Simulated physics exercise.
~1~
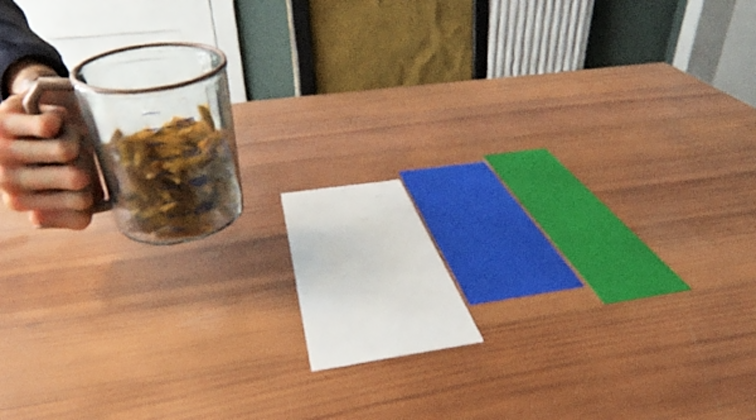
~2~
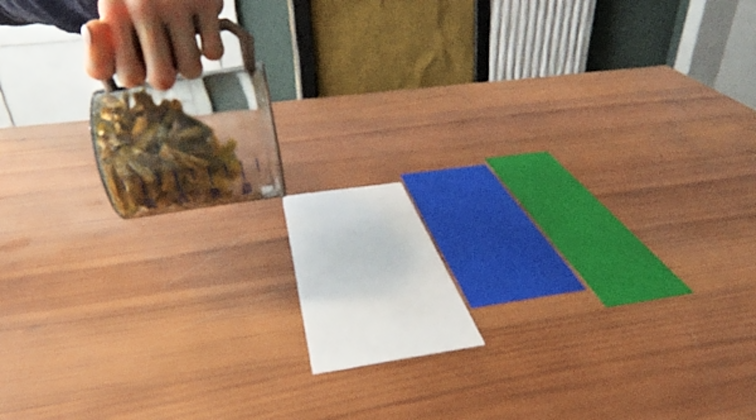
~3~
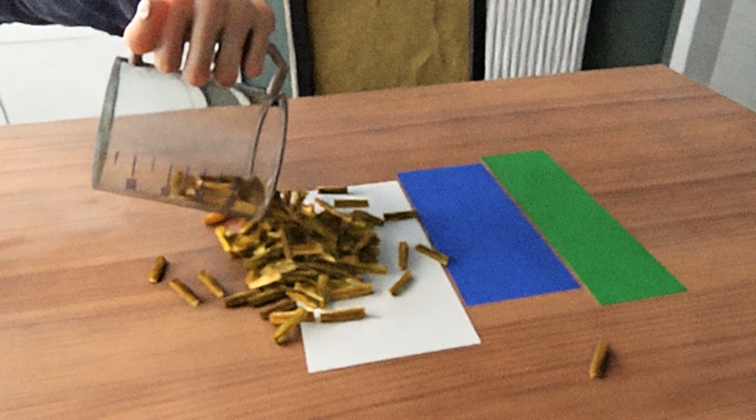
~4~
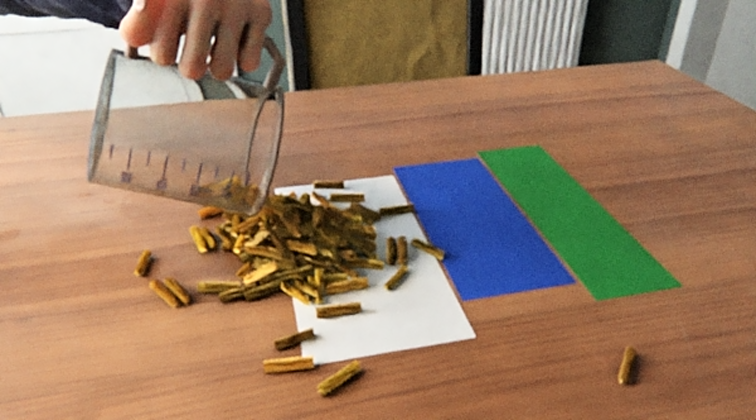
A hand tips a clear jug, spilling dry pasta over the white mat and table.
